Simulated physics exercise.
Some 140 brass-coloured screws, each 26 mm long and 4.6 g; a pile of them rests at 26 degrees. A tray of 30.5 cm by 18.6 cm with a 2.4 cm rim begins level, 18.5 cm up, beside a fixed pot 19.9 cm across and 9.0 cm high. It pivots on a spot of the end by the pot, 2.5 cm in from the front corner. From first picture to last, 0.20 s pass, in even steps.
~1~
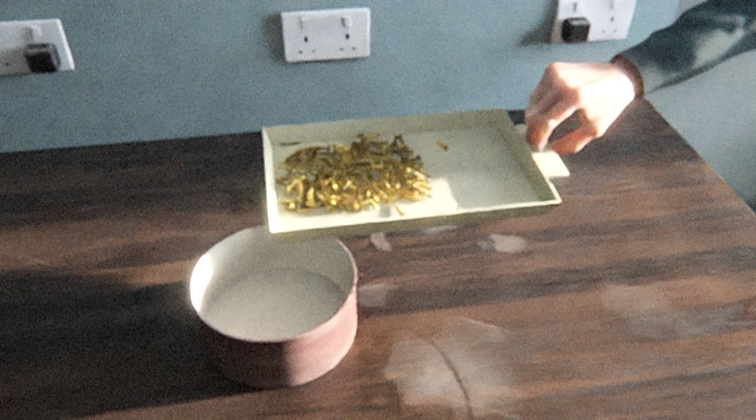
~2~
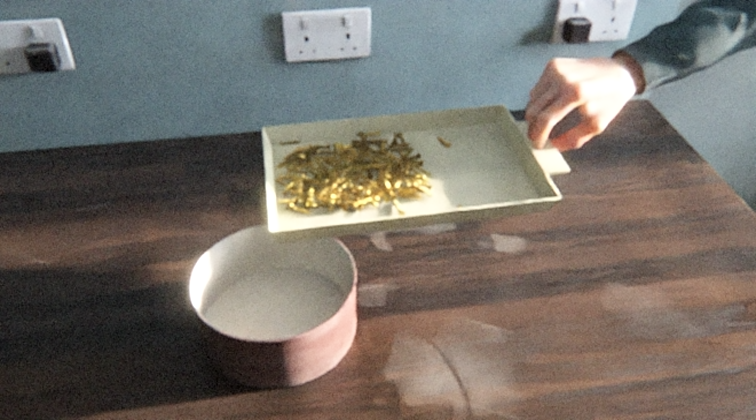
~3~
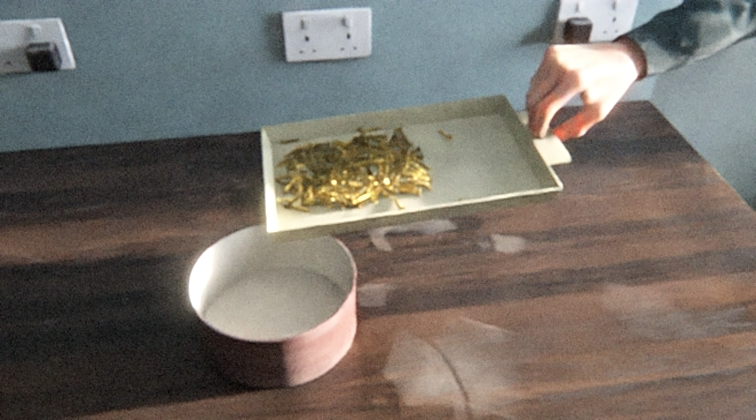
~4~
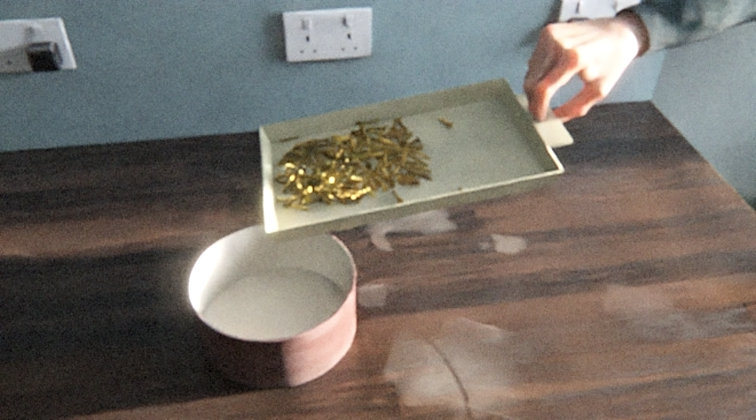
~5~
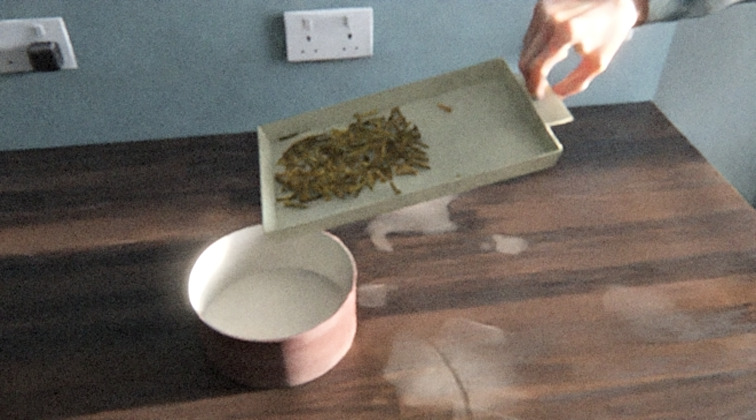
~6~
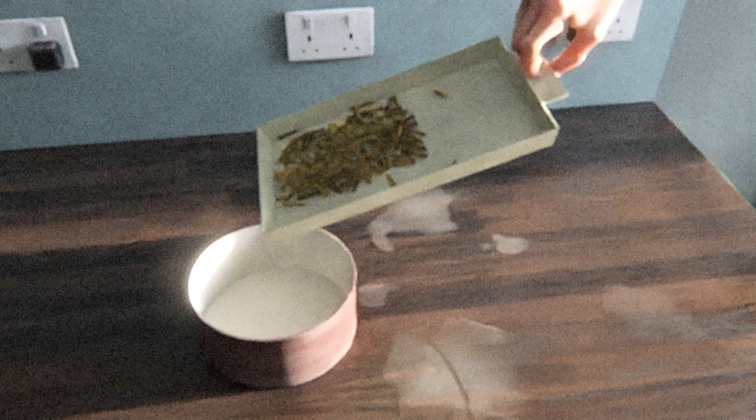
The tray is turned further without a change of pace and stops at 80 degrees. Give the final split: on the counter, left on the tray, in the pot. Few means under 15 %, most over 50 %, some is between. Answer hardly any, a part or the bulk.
Counter a part, tray hardly any, pot the bulk.
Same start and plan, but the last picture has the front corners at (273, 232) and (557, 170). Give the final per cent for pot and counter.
Pot 55, counter 35.
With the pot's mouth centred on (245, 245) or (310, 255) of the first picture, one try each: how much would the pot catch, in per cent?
About 75 and 20 per cent.
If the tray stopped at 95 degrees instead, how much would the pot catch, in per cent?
Then about 70 per cent.
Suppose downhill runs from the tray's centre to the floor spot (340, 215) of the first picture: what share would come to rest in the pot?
Some 80 per cent.
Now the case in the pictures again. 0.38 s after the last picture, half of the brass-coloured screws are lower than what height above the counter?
Roughly 20 cm.
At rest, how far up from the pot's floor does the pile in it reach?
Roughly 2.0 cm.
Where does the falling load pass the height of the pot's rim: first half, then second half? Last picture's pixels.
At about (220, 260), then at (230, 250).
Then, 0.23 s after the last picture, tilt 50 degrees; the tray holds 100 %, the pot 0 %.
Then, 0.38 s after the last picture, tilt 70 degrees; the tray holds 100 %, the pot 0 %.
Then, 0.66 s after the last picture, tilt 80 degrees; the tray holds 20 %, the pot 55 %.
In the end, counter 25 %, tray 5 %, pot 70 %.
